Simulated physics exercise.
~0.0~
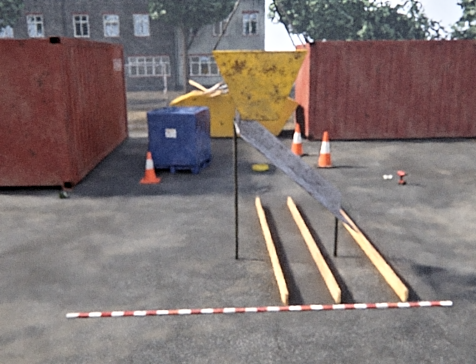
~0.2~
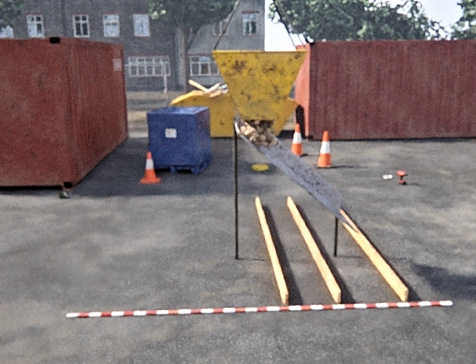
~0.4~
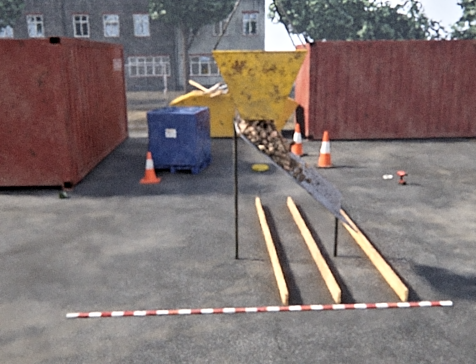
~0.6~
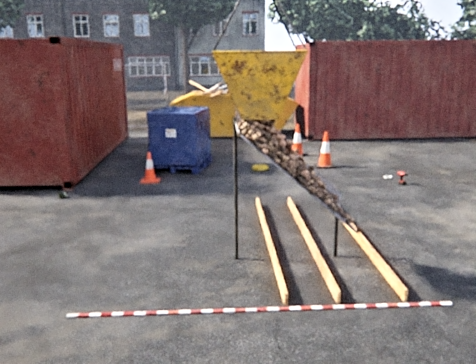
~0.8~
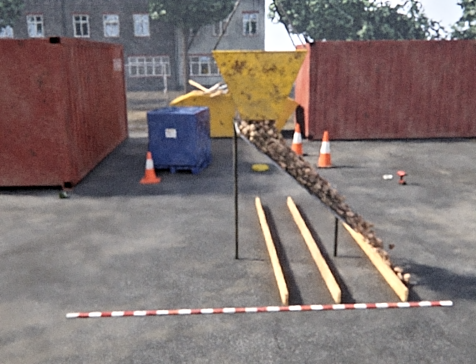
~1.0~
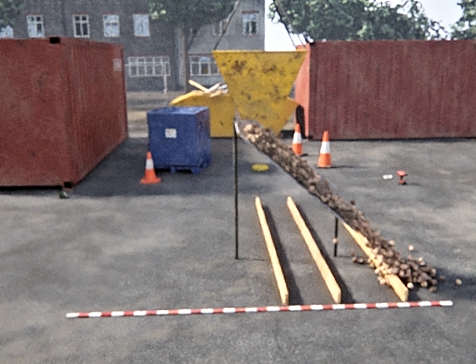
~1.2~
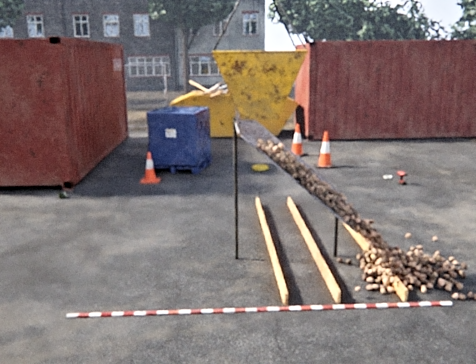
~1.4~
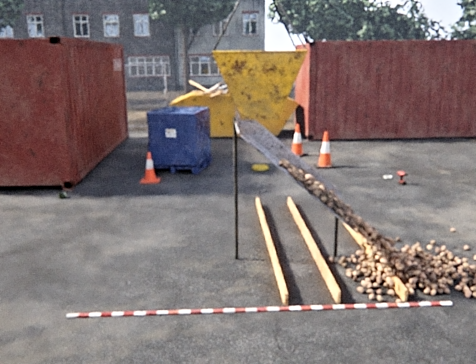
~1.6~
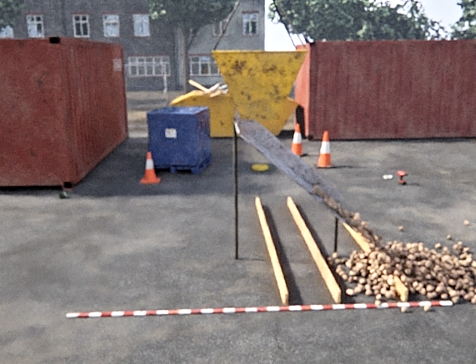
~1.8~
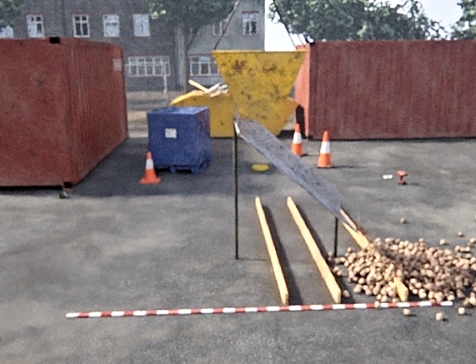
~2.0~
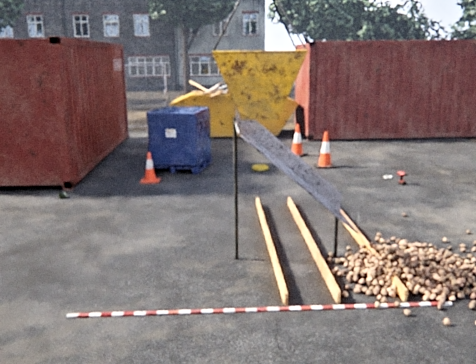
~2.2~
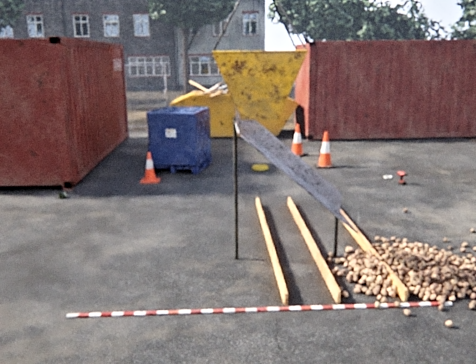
A yellow skip drops brown cobbles down a steel slide into a pile at right.
